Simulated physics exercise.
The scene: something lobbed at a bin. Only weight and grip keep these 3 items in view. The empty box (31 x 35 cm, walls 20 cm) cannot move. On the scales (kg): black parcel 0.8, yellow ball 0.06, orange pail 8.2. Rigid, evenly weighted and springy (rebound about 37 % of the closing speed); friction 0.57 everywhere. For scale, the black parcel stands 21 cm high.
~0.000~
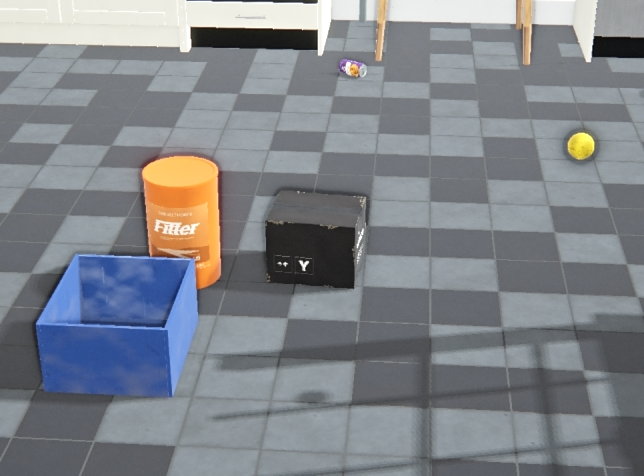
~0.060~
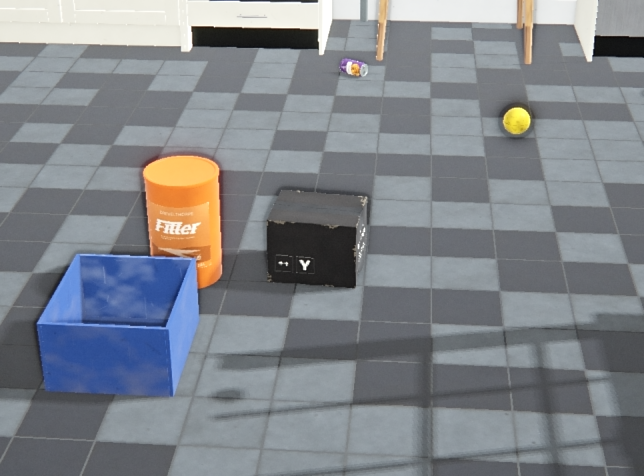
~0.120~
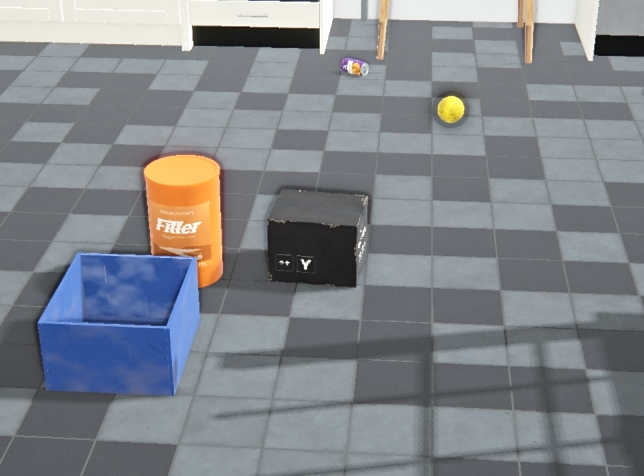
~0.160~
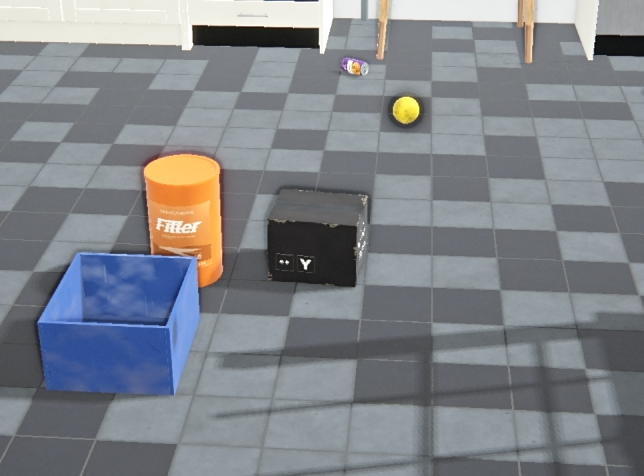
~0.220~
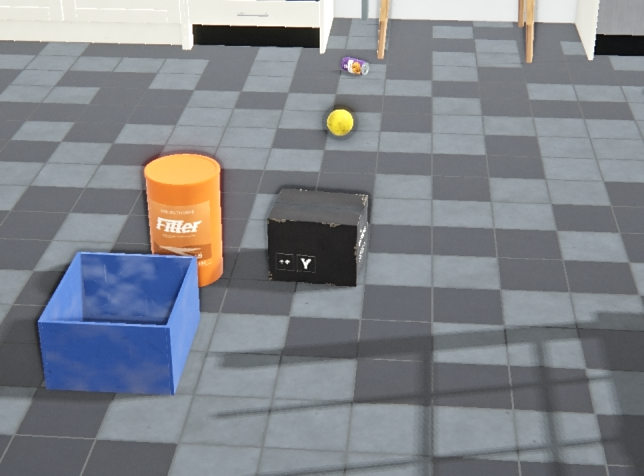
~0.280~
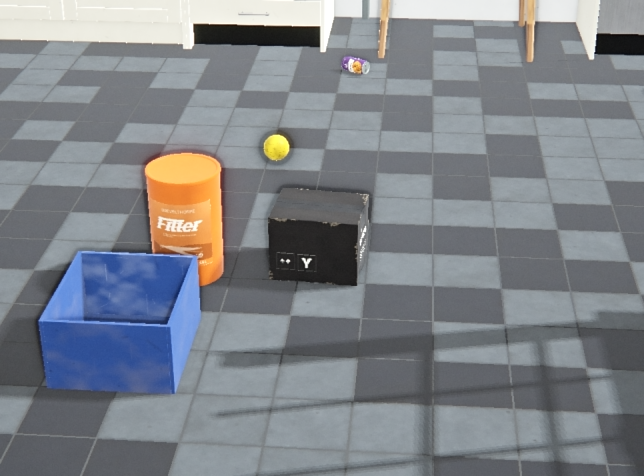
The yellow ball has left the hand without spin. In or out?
It finishes inside.
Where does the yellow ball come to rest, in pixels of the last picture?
Around (88, 330).
Around 0.38 s, 15 cm from the box's middle; yellow ball near (175, 218).
Around 0.58 s, ball inside the box; yellow ball near (118, 319).
Around 0.78 s, ball inside the box; yellow ball near (159, 334).
Around 1.18 s, ball inside the box; yellow ball near (110, 332).
Finally (2.7 s), ball inside the box; the bystanders still in place (within 10 cm). Final places as that camera would see them, yellow ball near (87, 331).
